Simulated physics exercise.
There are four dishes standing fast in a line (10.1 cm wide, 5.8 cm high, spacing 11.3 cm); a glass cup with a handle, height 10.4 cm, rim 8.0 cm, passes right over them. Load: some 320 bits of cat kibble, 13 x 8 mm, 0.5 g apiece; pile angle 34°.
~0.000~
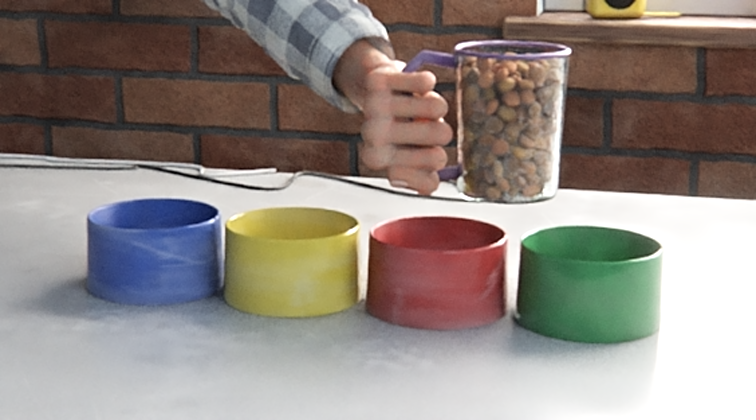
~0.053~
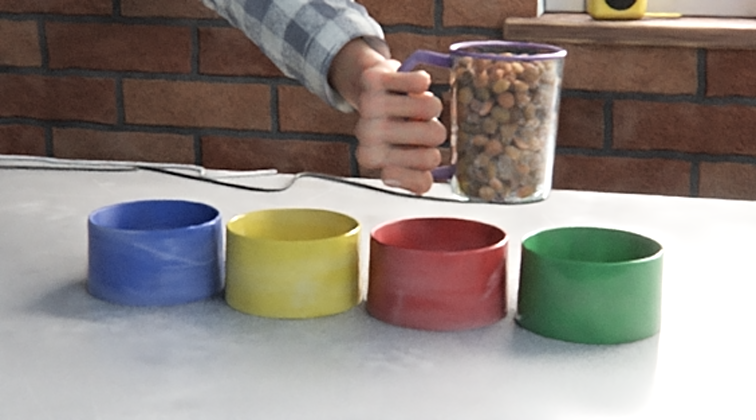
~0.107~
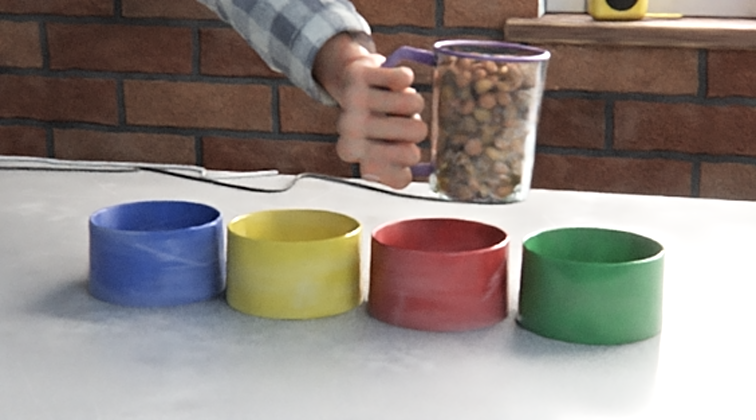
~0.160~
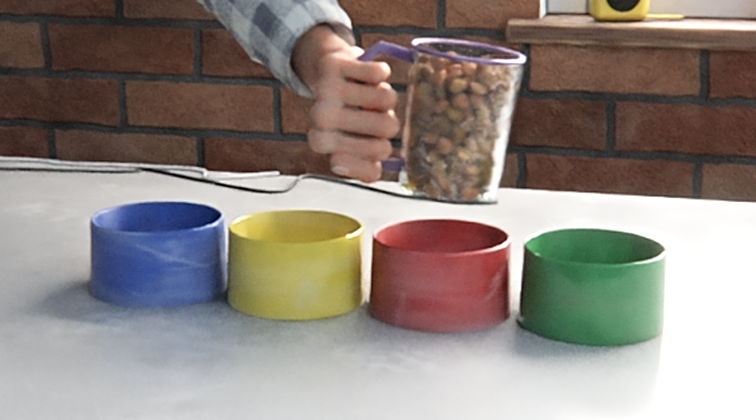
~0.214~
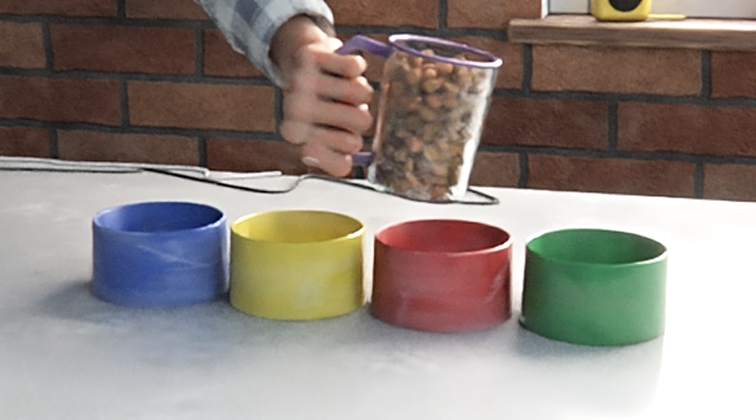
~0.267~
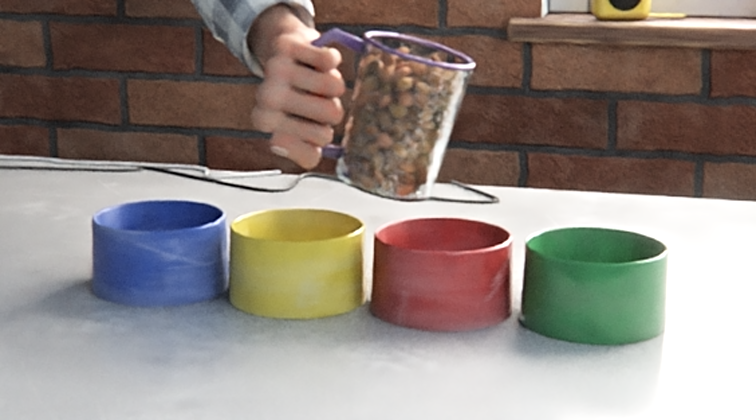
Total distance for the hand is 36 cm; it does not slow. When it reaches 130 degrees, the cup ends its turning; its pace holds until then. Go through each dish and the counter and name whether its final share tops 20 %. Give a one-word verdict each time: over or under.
Verdicts: Red under, blue over, green under, yellow under, counter under.
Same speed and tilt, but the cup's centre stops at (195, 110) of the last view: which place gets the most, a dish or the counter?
Yellow.
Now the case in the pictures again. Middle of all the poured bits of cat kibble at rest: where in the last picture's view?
Near (149, 251).
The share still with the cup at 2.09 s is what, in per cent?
My guess is near 0 per cent.
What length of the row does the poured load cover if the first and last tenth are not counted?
It spans roughly 7 centimetres along the row.
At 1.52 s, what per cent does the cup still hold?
I'd estimate some 80 per cent of the load.
Then, at 1.02 s, tilt 69 degrees; cup holds 100 %.
After 1.52 s, tilt 104 degrees; cup holds 80 %, blue 20 %.
Then, at 2.09 s, tilt 130 degrees; cup holds 0 %, blue 90 %.
In the end, at 2.8 s, red 0 %, blue 90 %, green 0 %, yellow 0 %, counter 10 %.
